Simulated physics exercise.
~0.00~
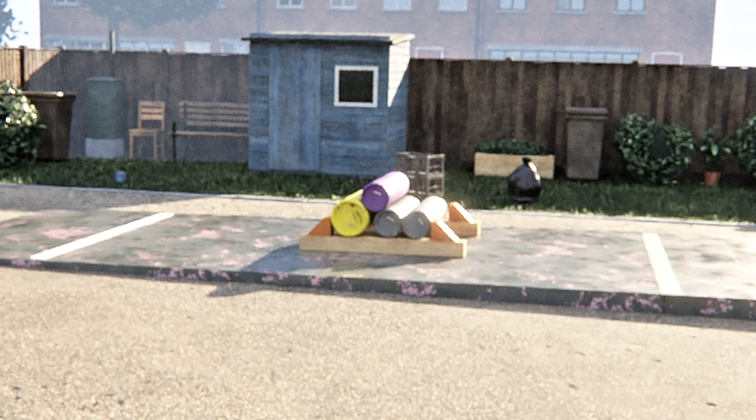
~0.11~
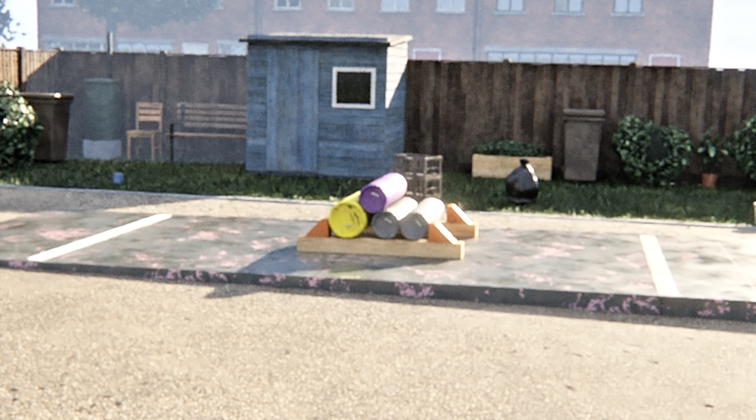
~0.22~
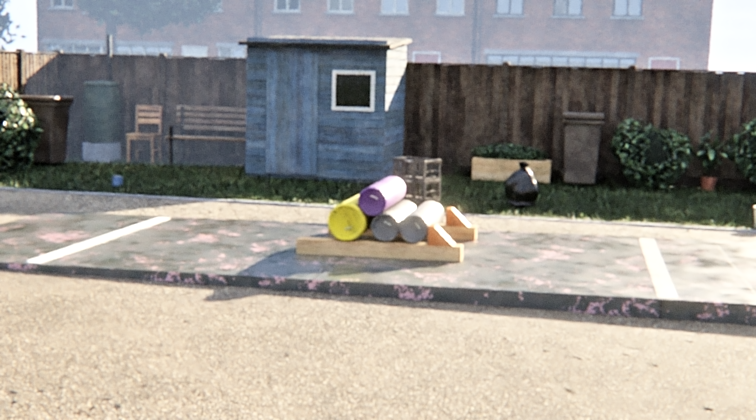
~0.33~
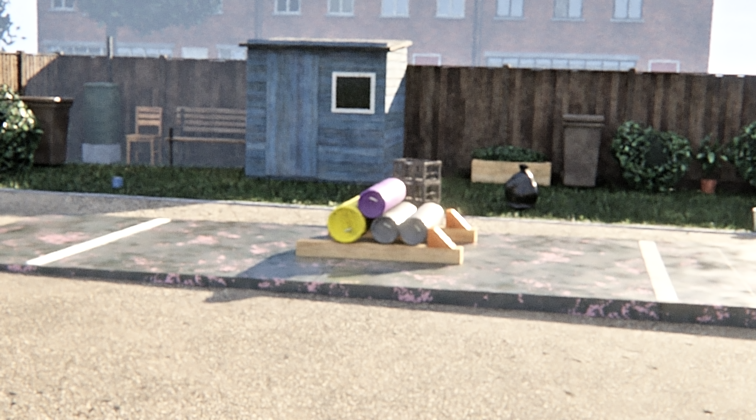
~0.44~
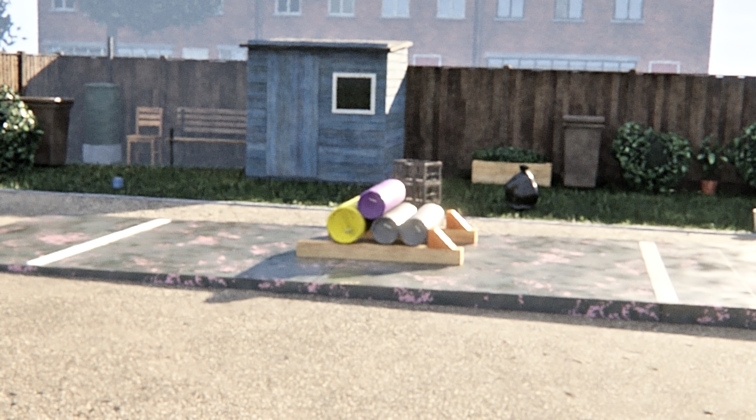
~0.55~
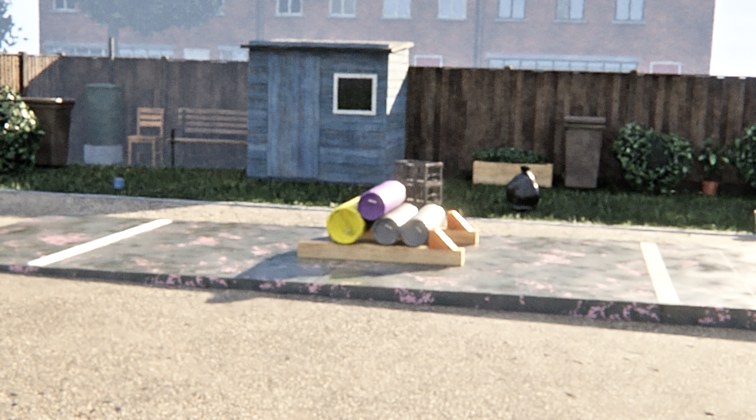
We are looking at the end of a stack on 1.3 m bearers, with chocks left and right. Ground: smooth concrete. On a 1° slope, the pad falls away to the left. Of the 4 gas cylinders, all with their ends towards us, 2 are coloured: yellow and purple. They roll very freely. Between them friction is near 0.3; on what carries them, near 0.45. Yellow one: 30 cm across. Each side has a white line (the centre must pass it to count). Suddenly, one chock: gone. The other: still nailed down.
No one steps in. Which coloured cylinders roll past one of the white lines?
Looking at each: Yellow passes a line, purple passes a line.
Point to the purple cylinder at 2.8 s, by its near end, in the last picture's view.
Roughly at (287, 232) in the last picture.
Then, 2.8 s in, yellow is off the bearers, 105 cm short of the left line, rolling left; purple is off the bearers, 170 cm short of the left line, rolling left; 0 over a line so far.
Then, 5.8 s in, yellow is past the left line; purple is past the left line; 2 over a line so far.
In the end (10.9 s), yellow is past the left line; purple is past the left line; 2 over a line so far.
